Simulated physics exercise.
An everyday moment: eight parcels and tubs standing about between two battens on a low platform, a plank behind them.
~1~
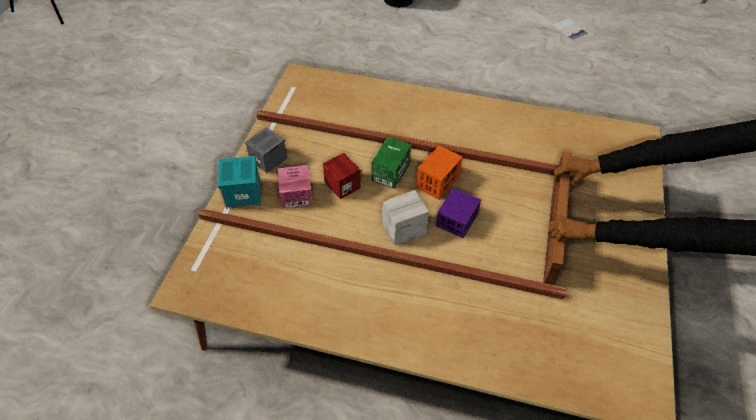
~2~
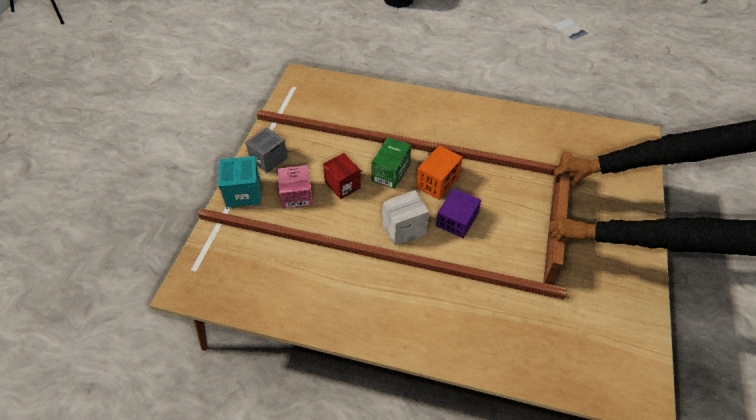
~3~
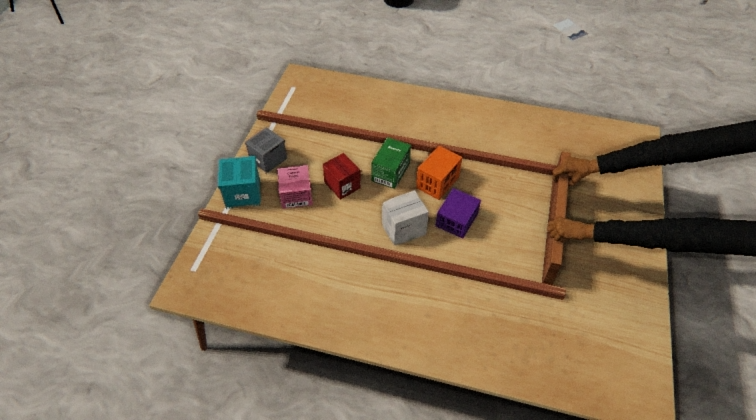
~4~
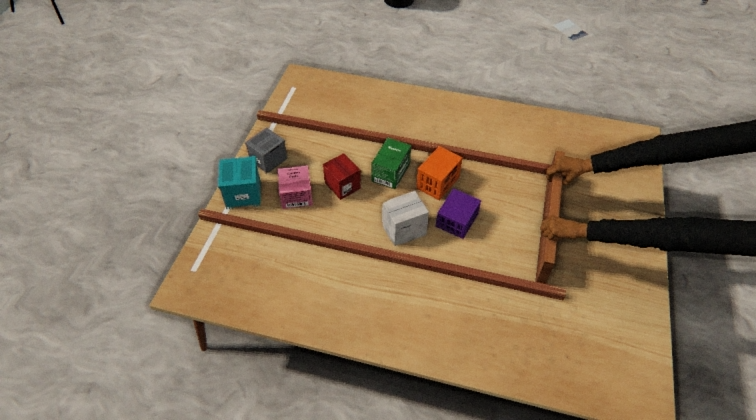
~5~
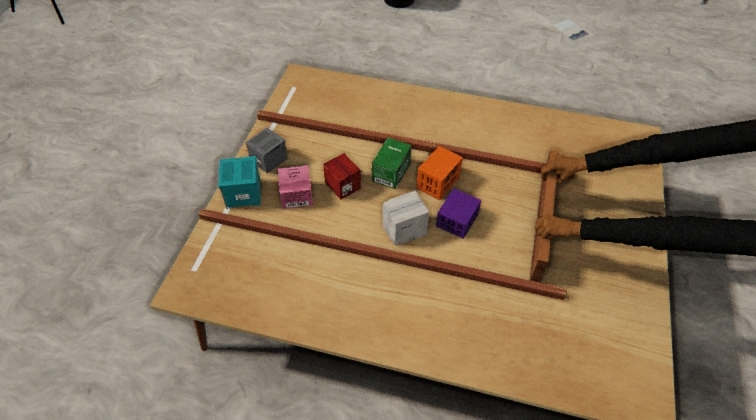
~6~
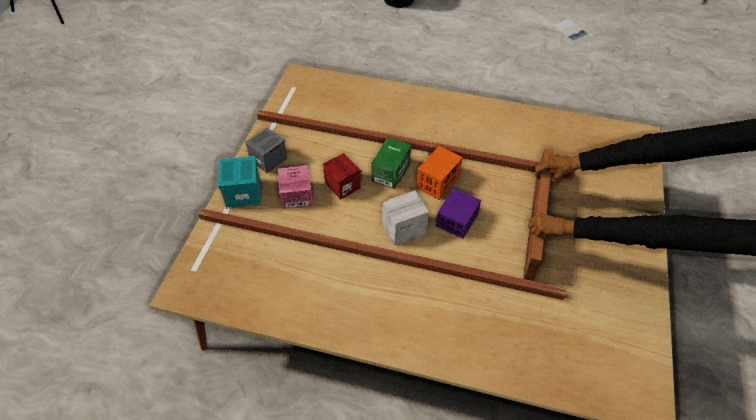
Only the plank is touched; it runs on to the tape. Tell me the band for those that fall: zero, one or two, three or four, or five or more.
The number that fall off is five or more.
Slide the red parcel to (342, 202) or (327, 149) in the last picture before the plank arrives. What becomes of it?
Place by place, it is lost; is lost.
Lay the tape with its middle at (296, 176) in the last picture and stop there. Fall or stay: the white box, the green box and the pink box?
The white box survives; the green box holds on; the pink box survives.
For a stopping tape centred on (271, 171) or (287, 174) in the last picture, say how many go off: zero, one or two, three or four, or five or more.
Taking them in turn, 3 or 4; one or two.
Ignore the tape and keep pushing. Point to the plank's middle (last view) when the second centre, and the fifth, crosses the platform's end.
About (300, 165), then (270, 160).
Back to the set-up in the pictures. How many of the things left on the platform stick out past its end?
3 of them.
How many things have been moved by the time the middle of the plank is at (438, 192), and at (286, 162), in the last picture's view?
The counts are 3 and 8.
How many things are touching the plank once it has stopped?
In contact: 3.
Soon after, none off yet; turquoise tote at rest near (241, 183); grey tote at rest near (267, 151); pink box at rest near (295, 187).
Then, none off yet; turquoise tote moved a little near (234, 184); grey tote at rest near (267, 151); pink box moved about its own width near (275, 190).
By the end, the number that fall off is five or more; fallen, green box, red parcel, pink box, grey tote and turquoise tote.
